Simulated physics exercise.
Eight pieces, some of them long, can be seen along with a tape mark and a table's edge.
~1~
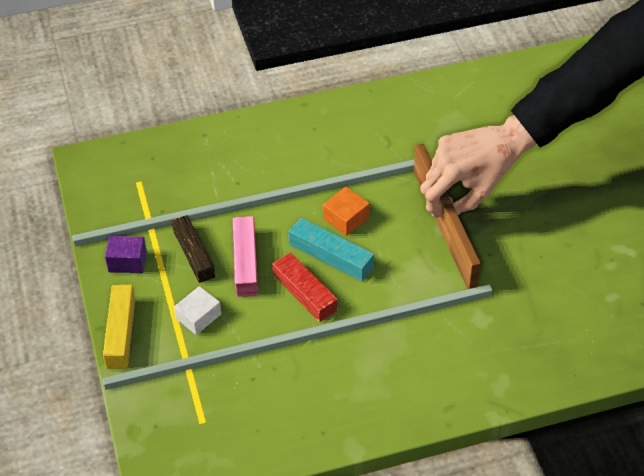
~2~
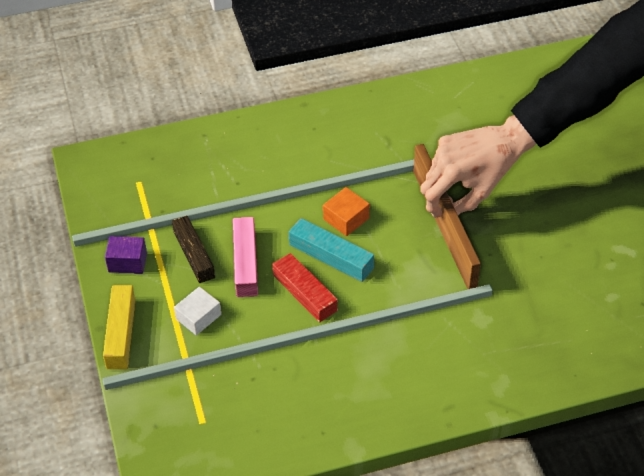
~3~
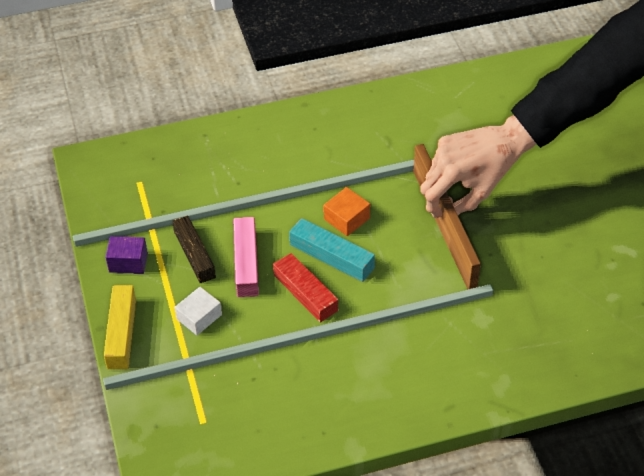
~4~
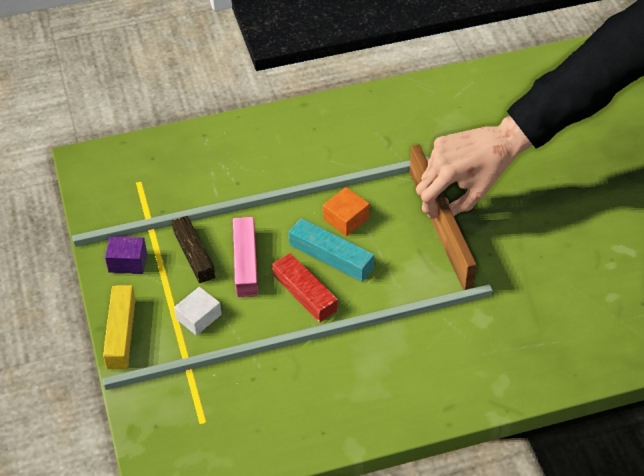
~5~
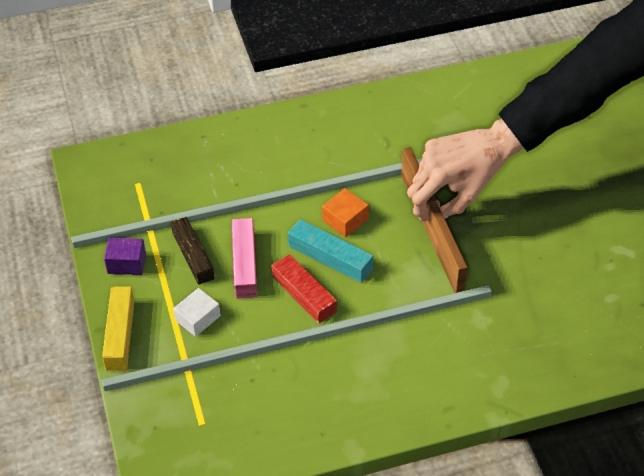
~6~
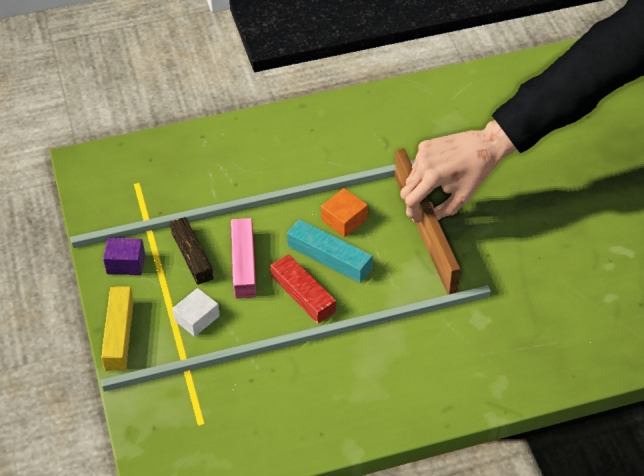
The clip shows eight coloured blocks between two grey rails on a green table, some beyond a yellow line, while a hand holding a wooden board stays nearly still, then slides it slightly left without touching the blocks.
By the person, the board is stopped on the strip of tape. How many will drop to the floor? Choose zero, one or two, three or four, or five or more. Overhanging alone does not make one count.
Three or four.
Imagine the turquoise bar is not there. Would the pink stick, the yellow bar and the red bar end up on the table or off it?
Note: Pink stick is on by the end; yellow bar is on by the end; red bar is on by the end.
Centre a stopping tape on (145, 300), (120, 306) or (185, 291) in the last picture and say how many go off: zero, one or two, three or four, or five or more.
Going tape by tape, I get three to four, then five or more, then just one or two.
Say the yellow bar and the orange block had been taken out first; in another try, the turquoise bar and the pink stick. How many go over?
The first removal gives 0, the second gives 0.
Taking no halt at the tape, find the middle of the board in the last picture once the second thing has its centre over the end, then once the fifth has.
Near (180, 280) and (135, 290).
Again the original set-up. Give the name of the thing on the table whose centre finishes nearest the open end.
The pink stick is the one.
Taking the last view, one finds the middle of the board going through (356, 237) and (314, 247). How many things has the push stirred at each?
Tally: First 2; then 4.
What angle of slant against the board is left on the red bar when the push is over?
The angle is some 25°.
A little later, none off yet; yellow bar at rest near (118, 328); purple block at rest near (124, 257); white block at rest near (196, 312).
Next, none off yet; yellow bar at rest near (118, 328); purple block at rest near (124, 257); white block moving near (190, 315).
Later still, none off yet; yellow bar moving near (114, 330); purple block shifted about its own width near (79, 268); white block shifted about its own width near (153, 340).
When it is over, the number that fall off is three or four; down, black bar, purple block and yellow bar.
